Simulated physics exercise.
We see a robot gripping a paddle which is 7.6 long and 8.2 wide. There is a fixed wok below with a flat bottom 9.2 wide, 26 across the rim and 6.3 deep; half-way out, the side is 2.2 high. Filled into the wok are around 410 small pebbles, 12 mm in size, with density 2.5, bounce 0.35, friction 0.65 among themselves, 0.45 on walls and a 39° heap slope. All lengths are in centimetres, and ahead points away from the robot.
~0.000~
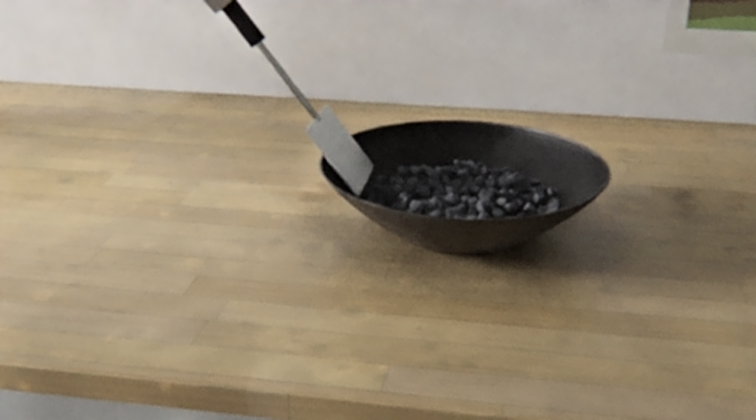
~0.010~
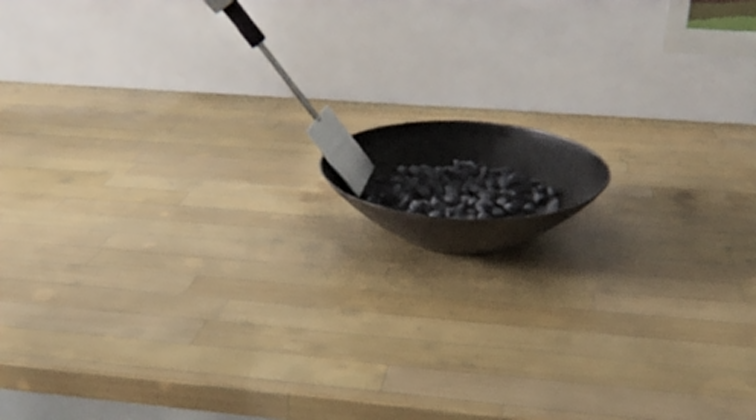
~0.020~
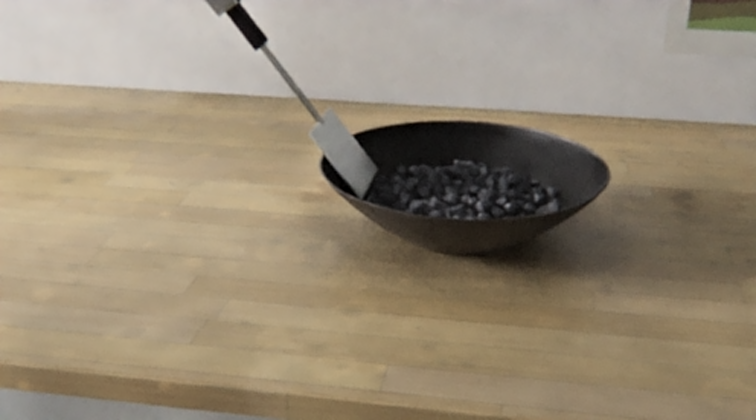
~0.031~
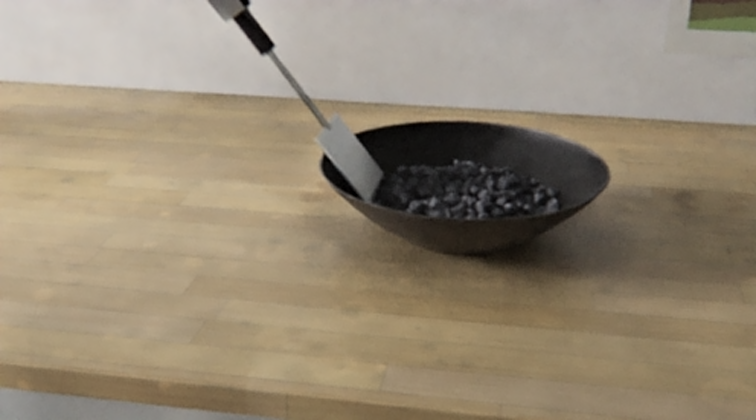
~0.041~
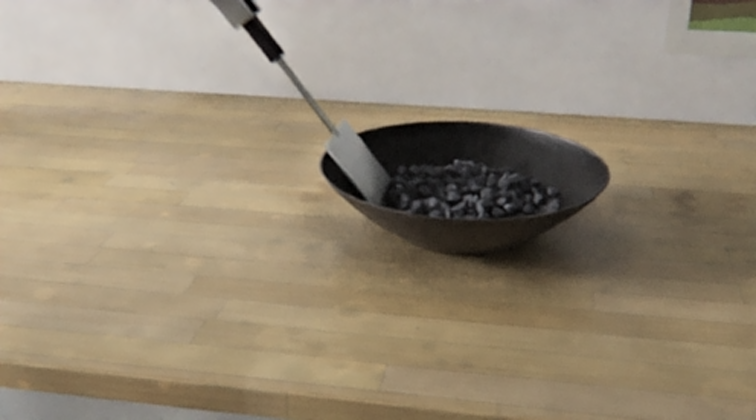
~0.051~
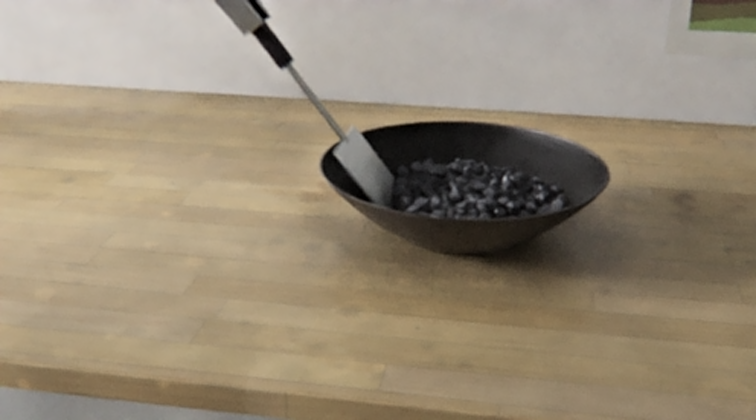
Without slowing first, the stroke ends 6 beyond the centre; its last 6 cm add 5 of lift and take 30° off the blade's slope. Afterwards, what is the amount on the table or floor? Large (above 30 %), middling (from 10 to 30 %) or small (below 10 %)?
Middling; from 10 to 30 %.
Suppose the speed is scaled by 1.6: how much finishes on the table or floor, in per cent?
Something close to 35 per cent ends up on the table or floor.
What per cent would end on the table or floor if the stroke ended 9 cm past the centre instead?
That would be something like 50 in a hundred.
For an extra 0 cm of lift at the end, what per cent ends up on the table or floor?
I'd say close to 25 per cent.
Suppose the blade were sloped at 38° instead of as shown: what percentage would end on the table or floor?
In that case around 25 per cent.
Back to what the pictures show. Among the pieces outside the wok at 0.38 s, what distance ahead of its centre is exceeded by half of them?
18 cm.
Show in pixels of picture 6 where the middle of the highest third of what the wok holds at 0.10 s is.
At about (528, 188).
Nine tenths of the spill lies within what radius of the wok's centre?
It comes out at close to 35 centimetres.
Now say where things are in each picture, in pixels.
The first picture shows paddle top edge at (316, 117), sloping 52°; upper third of the load around (464, 193), from x 370 to 555, top at y 165; 412 in the wok.
The second picture shows paddle top edge at (317, 118), sloping 52°; upper third of the load around (464, 193), from x 370 to 555, top at y 165.
The third picture shows paddle top edge at (320, 120), sloping 52°; upper third of the load around (464, 193), from x 370 to 555, top at y 165.
The fourth picture shows paddle top edge at (326, 125), sloping 52°; upper third of the load around (466, 193), from x 370 to 555, top at y 165.
The fifth picture shows paddle top edge at (335, 132), sloping 52°; upper third of the load around (468, 193), from x 375 to 555, top at y 165.
The sixth picture shows paddle top edge at (344, 138), sloping 52°; upper third of the load around (472, 192), from x 375 to 560, top at y 165; 412 in the wok.
After 0.10 s, sloping 52°, highest piece 8 above the table; 411 in the wok, 1 on the blade or in flight.
After 0.16 s, sloping 41°, highest piece 10 above the table; 395 in the wok, 17 on the blade or in flight.
After 0.38 s, sloping 22°, highest piece 11 above the table; 319 in the wok, 50 on the table or floor, 43 on the blade or in flight.
After 1.43 s, sloping 22°, highest piece 7 above the table; 318 in the wok, 94 on the table or floor.
At rest, 318 in the wok, 94 on the table or floor. That is 23 % on the table or floor.
